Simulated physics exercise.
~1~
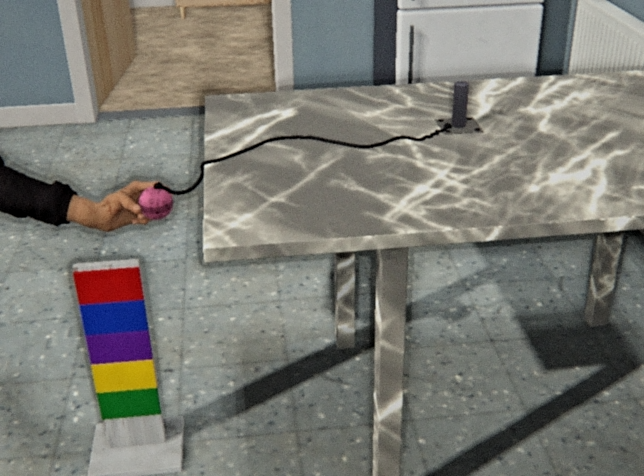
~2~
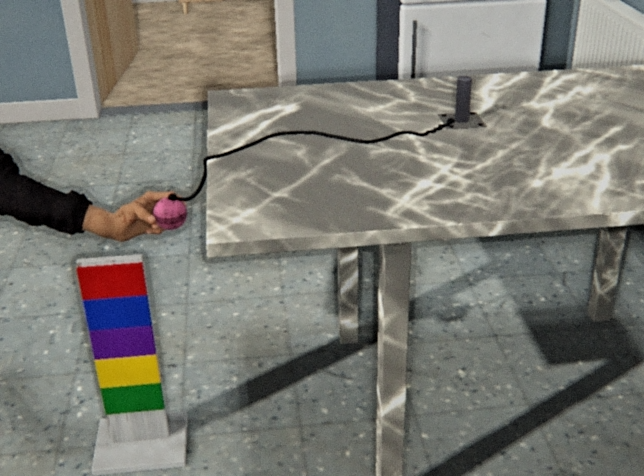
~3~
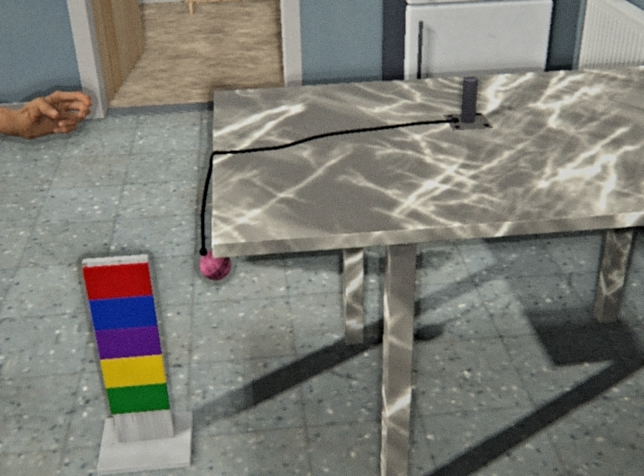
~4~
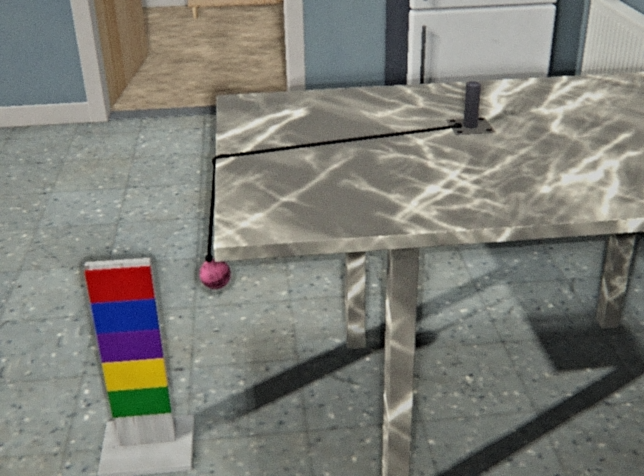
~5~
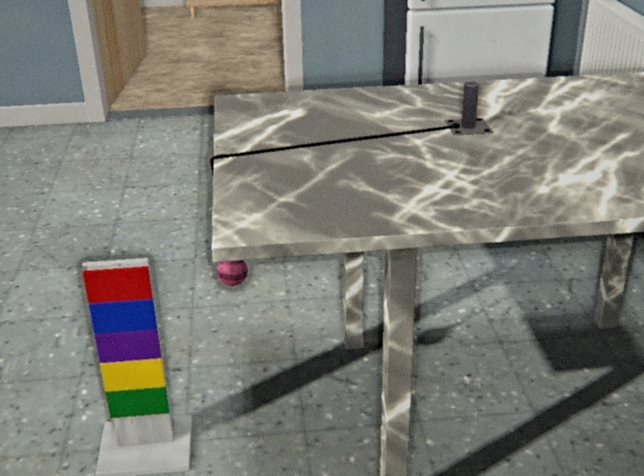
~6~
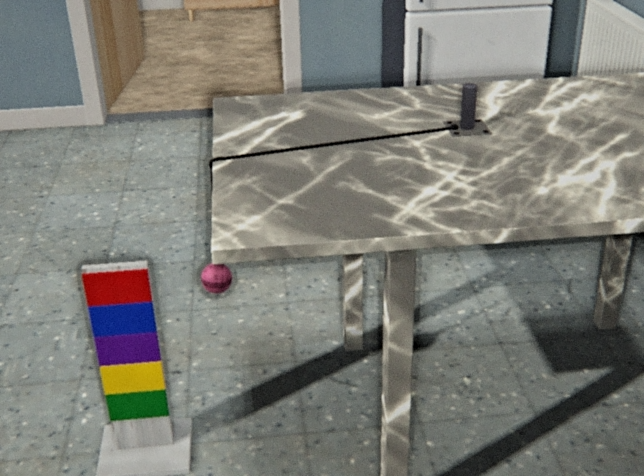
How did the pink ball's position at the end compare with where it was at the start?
At the start the pink ball was held in a hand to the left of the table, and by the end it was lower and farther right, hanging just below the table's left edge.
